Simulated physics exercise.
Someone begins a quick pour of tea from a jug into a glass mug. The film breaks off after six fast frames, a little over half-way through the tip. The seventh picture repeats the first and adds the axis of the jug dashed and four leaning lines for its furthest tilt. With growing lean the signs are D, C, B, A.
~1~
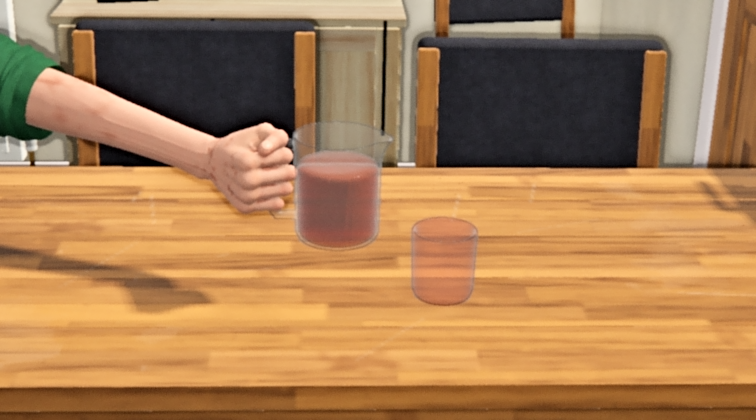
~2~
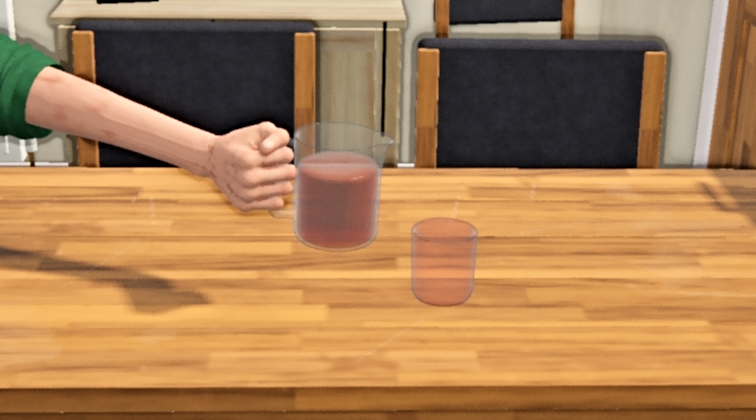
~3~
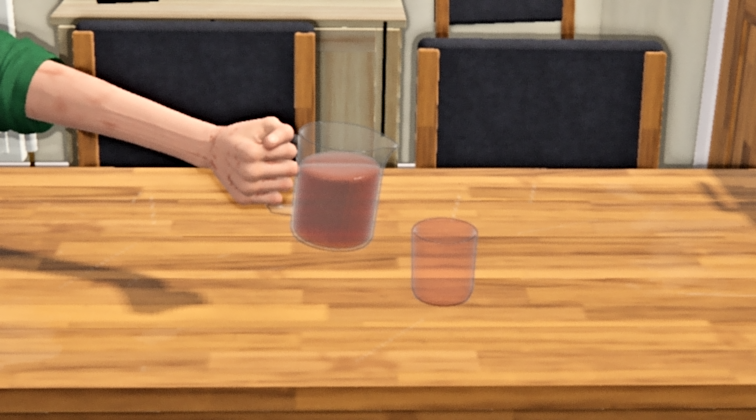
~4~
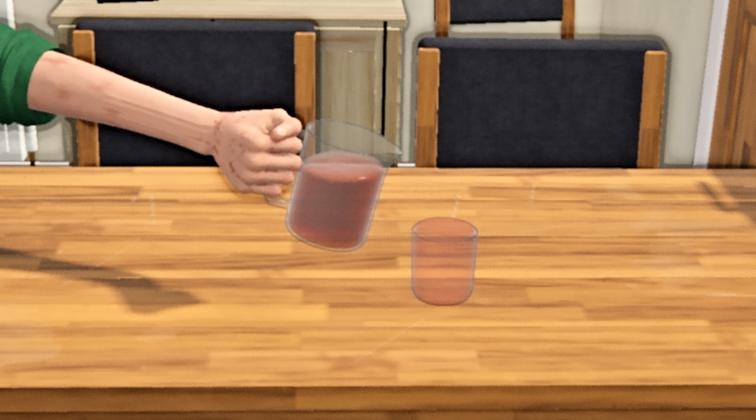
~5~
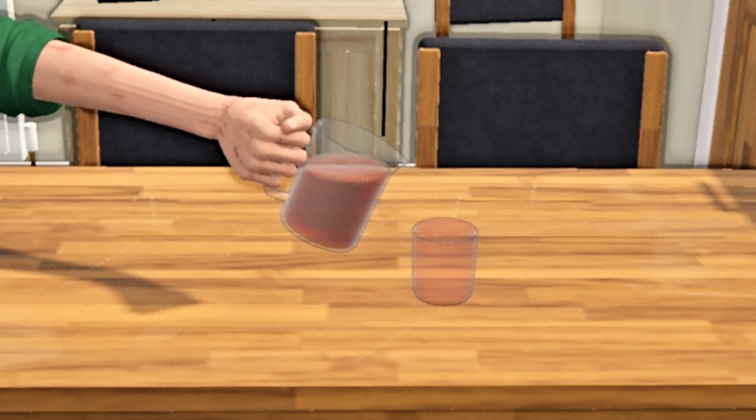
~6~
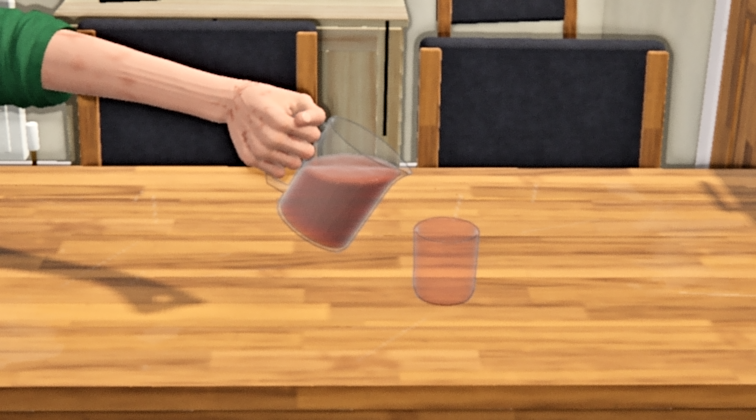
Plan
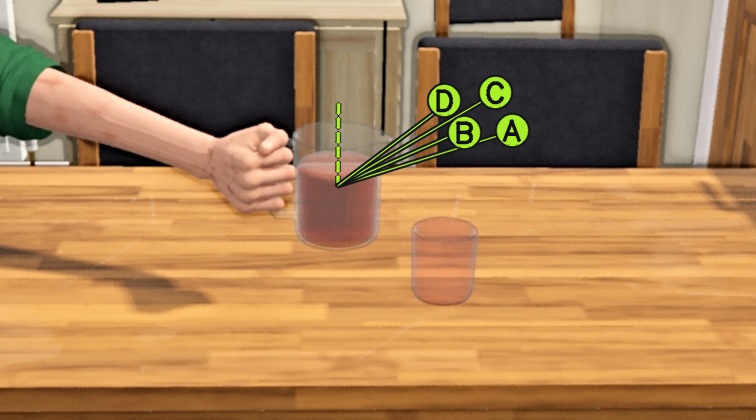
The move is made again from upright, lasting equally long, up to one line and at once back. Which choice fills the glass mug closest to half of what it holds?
It is C.
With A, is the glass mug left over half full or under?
Over.
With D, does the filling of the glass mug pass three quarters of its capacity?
No, it does not.
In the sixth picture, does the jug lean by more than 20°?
Yes.
On the marked copy, A at (496, 136); B at (447, 137); C at (481, 101); D at (433, 113).
With A, the glass mug is filled to the brim.
With B, the glass mug ends with about 73 % of what it can hold.
With C, the glass mug ends with about 48 % of what it can hold.
With D, the glass mug ends with about 29 % of what it can hold.
